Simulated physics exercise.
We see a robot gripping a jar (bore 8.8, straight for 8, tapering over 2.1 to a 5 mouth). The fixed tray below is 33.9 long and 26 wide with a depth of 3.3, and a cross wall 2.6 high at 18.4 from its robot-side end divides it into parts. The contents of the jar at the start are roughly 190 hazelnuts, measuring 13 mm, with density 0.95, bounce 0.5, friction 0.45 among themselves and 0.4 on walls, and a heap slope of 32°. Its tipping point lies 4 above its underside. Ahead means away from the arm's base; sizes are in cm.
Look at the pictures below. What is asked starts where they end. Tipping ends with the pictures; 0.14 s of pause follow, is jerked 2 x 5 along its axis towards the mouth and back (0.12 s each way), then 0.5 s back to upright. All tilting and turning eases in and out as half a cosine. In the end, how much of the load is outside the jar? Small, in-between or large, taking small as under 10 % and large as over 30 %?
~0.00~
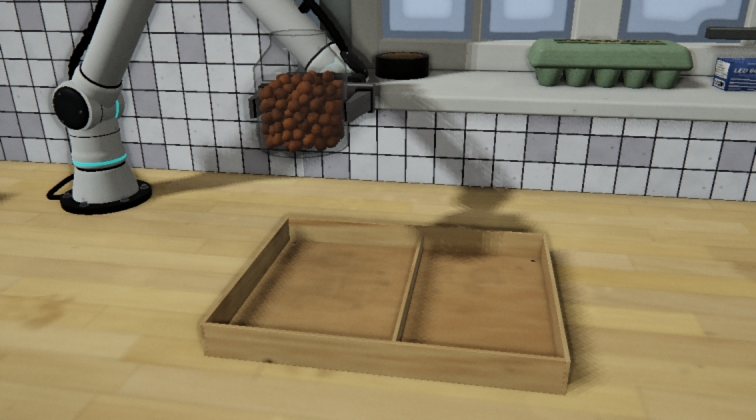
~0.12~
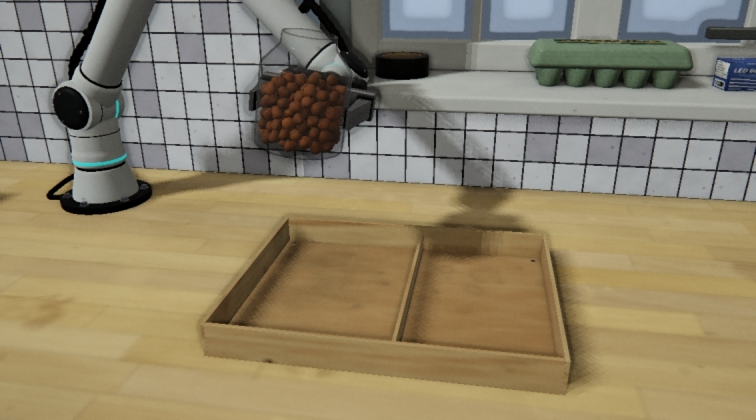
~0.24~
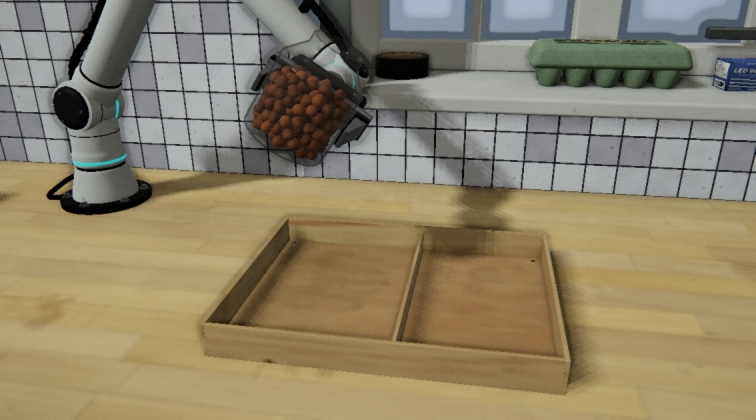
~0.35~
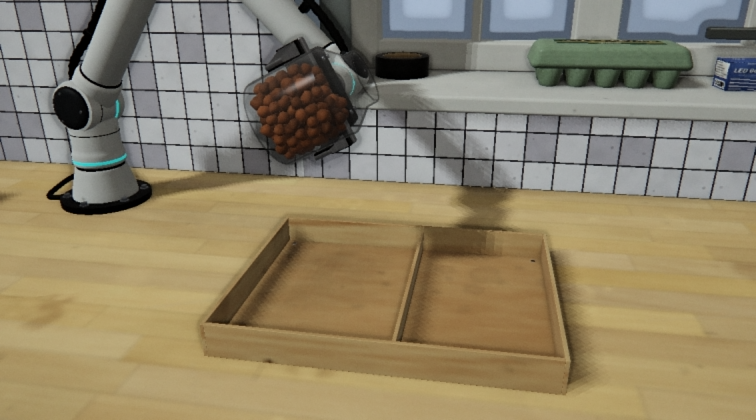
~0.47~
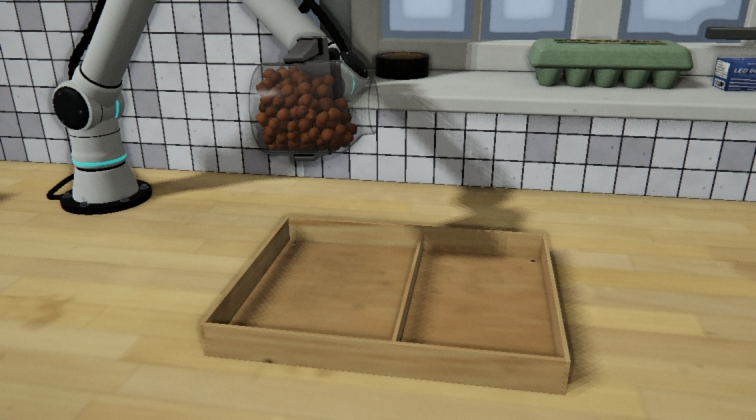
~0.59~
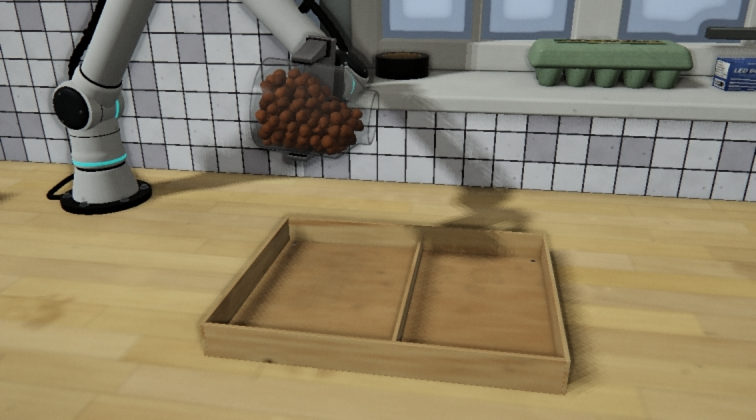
In-between.
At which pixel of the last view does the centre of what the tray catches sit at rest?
Roughly pixel (500, 296).
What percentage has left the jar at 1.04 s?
Share out of jar: Approx. 5 %.
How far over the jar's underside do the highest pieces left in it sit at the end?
Around 7.5 cm.
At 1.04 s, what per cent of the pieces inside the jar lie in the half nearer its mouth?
Something near 55 in a hundred.
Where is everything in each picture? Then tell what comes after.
The first picture shows jar middle at (302, 108), upright; upper third of the load around (303, 92), from x 265 to 340, top at y 75; 186 in the jar.
The second picture shows jar middle at (302, 108), tipped 9°; upper third of the load around (301, 92), from x 265 to 340, top at y 75.
The third picture shows jar middle at (302, 108), tipped 33°; upper third of the load around (297, 92), from x 260 to 345, top at y 70.
The fourth picture shows jar middle at (302, 108), tipped 63°; upper third of the load around (295, 91), from x 255 to 345, top at y 70.
The fifth picture shows jar middle at (302, 108), tipped 87°; upper third of the load around (295, 91), from x 265 to 350, top at y 70.
The sixth picture shows jar middle at (302, 108), tipped 96°; upper third of the load around (293, 96), from x 260 to 360, top at y 75; 186 in the jar.
After 1.04 s, tipped 96°, highest piece 26 above the table; 175 in the jar, 5 in the far-side part, 6 in flight or on a rim.
After 1.49 s, tipped 40°, highest piece 26 above the table; 160 in the jar, 18 in the far-side part, 5 in the robot-side part, 3 on the table or floor.
After 1.91 s, upright, highest piece 25 above the table; 160 in the jar, 18 in the far-side part, 5 in the robot-side part, 3 on the table or floor.
After 2.61 s, upright, highest piece 25 above the table; 160 in the jar, 18 in the far-side part, 5 in the robot-side part, 3 on the table or floor.
At rest, 160 in the jar, 18 in the far-side part, 5 in the robot-side part, 3 on the table or floor. That is 14 % outside the jar.
